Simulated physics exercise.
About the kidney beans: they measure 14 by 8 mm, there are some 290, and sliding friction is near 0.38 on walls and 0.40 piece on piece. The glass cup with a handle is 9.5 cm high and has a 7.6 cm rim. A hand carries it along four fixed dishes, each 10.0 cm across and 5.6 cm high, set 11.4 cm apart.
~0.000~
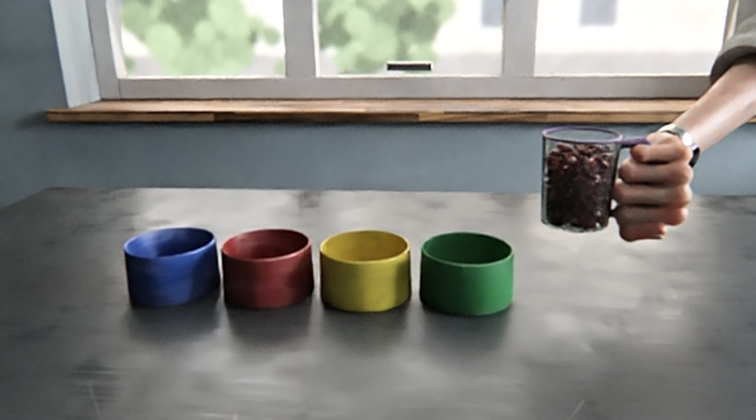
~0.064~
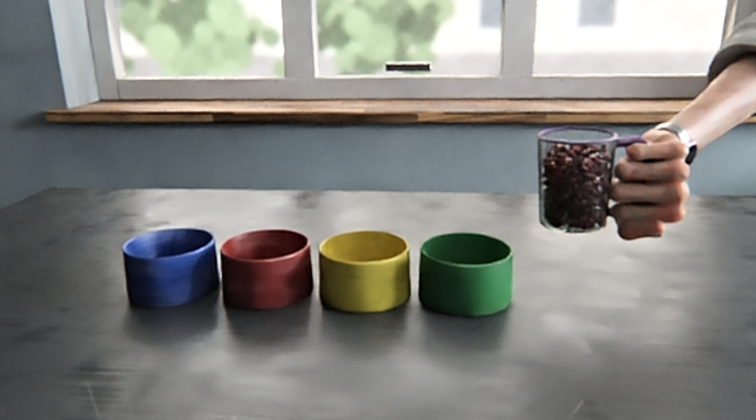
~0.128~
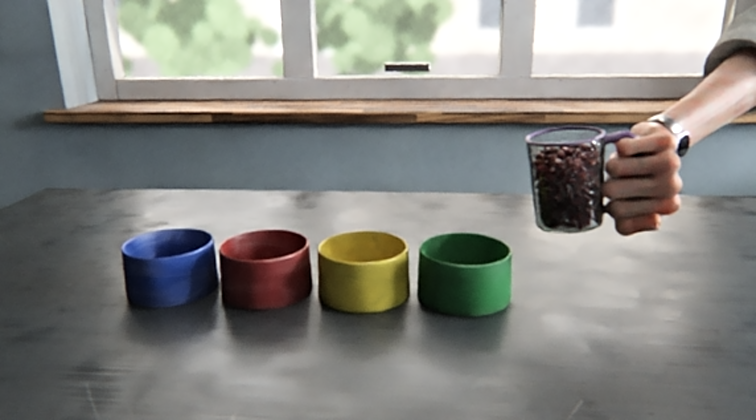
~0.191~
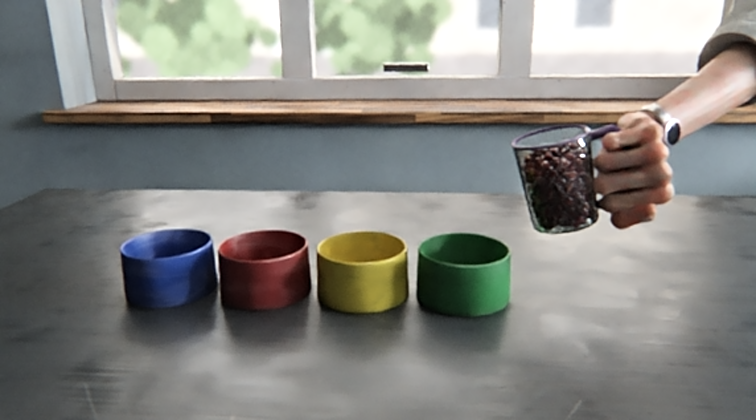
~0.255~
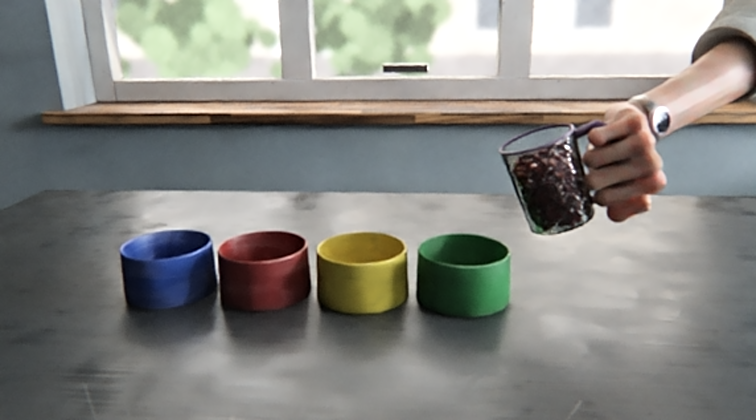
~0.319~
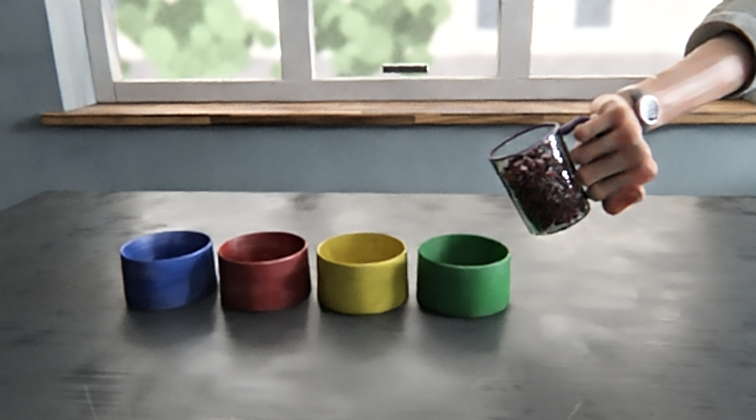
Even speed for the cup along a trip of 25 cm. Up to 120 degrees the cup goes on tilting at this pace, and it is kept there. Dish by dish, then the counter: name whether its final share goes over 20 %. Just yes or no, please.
In short: Red no, blue no, green no, yellow yes, counter no.
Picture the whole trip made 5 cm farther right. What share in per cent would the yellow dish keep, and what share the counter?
Then I'd expect yellow at 40 and the counter at 30.
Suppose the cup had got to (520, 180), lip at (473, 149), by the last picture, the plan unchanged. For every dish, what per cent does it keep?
Red 70; blue 0; green 0; yellow 0.
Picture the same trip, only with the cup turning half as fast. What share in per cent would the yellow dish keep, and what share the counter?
Shares: Yellow at 0; counter at 30.
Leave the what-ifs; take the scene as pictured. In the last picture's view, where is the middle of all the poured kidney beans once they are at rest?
I'd say roughly (355, 272).
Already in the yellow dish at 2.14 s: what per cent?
About 100 per cent by then.
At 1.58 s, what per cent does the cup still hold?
Around 0 percent.
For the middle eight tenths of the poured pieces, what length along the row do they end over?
Some 5 cm.
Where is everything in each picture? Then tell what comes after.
Cup at (578, 179), tilt 0 degrees, lip at (544, 135), moved 0.0 cm; middle of the pieces at (578, 187); green dish at (467, 248); yellow dish at (365, 246); red dish at (266, 244); blue dish at (170, 242), in the first frame.
Cup at (575, 180), tilt 2 degrees, lip at (539, 136), moved 0.2 cm; middle of the pieces at (575, 187), in the second frame.
Cup at (567, 180), tilt 7 degrees, lip at (527, 140), moved 0.9 cm; middle of the pieces at (568, 187), in the third frame.
Cup at (558, 180), tilt 14 degrees, lip at (513, 145), moved 1.7 cm; middle of the pieces at (560, 187), in the fourth frame.
Cup at (549, 180), tilt 20 degrees, lip at (501, 152), moved 2.6 cm; middle of the pieces at (552, 187), in the fifth frame.
Cup at (541, 181), tilt 27 degrees, lip at (489, 158), moved 3.4 cm; middle of the pieces at (545, 187); green dish at (464, 250); yellow dish at (362, 248); red dish at (263, 247); blue dish at (167, 245). Its pace works out near 105 degrees a second; the hand travels 13 cm a second, in the sixth frame.
Then, at 1.07 s, tilt 106 degrees; cup holds 90 %, yellow 10 %.
After 1.58 s, tilt 120 degrees; cup holds 0 %, yellow 100 %.
After 2.14 s, tilt 120 degrees; cup holds 0 %, yellow 100 %.
By 2.4 s all is still; red 0 %, blue 0 %, green 0 %, yellow 100 %, counter 0 %.
